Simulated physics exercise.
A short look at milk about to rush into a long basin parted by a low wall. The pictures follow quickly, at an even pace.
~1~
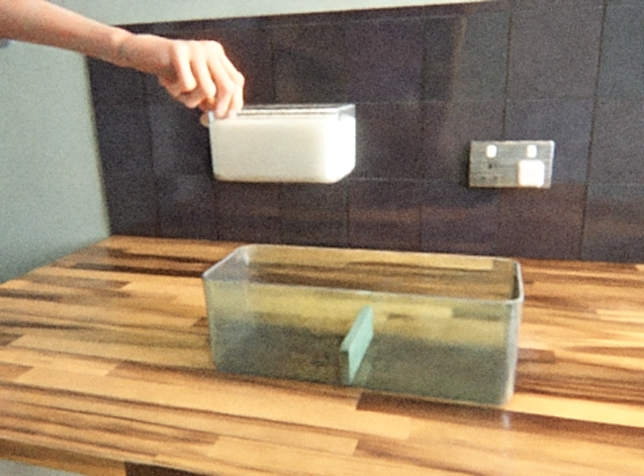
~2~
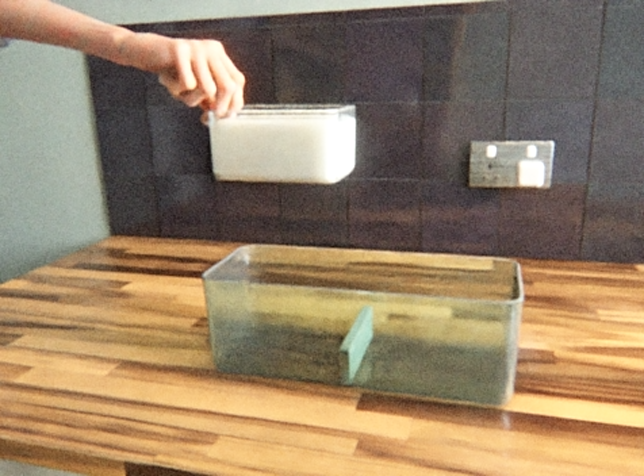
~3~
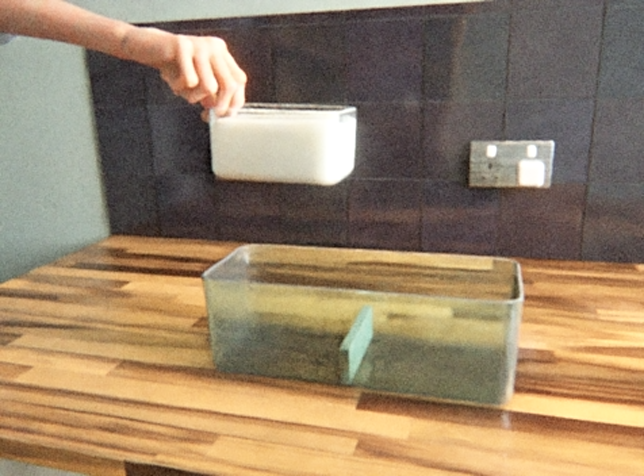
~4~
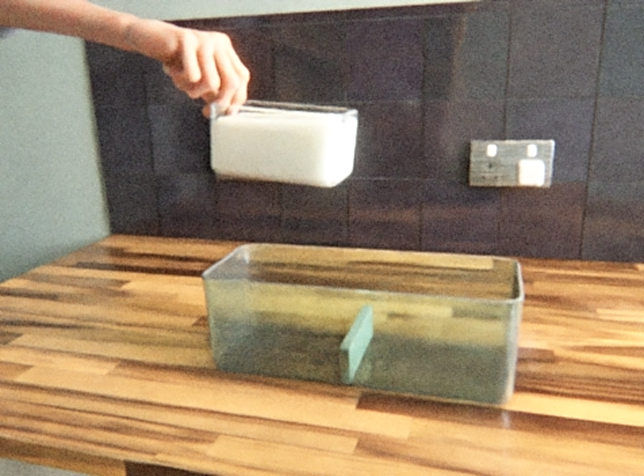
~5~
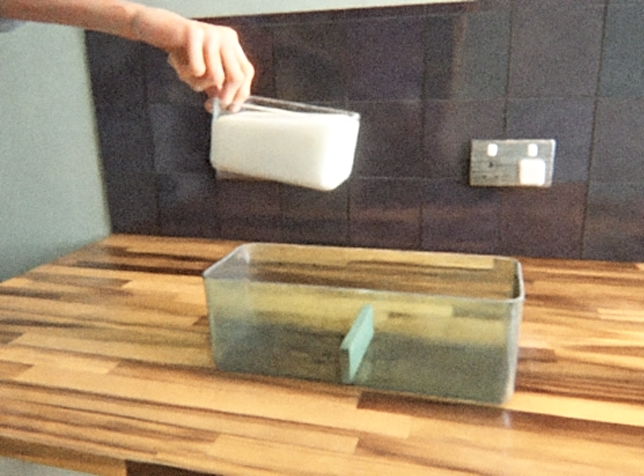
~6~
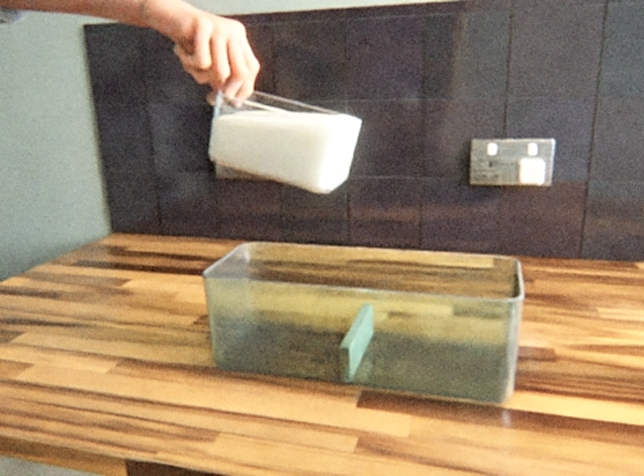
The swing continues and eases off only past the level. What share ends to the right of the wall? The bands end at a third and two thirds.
The share right of the wall is over two thirds.
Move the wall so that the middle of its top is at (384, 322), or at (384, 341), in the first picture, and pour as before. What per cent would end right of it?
About 70 and 55 per cent.
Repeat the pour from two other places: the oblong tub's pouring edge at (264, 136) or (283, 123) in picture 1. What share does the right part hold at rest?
First some 5, then 40 per cent.
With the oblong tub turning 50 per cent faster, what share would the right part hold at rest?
Near 75 %.
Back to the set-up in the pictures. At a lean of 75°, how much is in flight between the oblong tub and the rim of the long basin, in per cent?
Some 45 per cent.
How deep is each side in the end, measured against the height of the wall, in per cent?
The left part 20 per cent, the right part 60.
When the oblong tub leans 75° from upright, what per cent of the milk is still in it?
It comes to 40 per cent or so.
A moment on, the oblong tub is tipped on its side and 39 per cent is still to pour, 0 is left of the wall and 18 right of it.
Next, the oblong tub is tipped right over and 7 per cent is still to pour, 7 is left of the wall and 76 right of it.
Then the oblong tub is tipped right over and 0 per cent is still to pour, 17 is left of the wall and 77 right of it.
Later the oblong tub is tipped right over and 0 per cent is still to pour, 19 is left of the wall and 76 right of it.
Finally, 19 per cent lies left of the wall, 76 right of it and 5 outside.
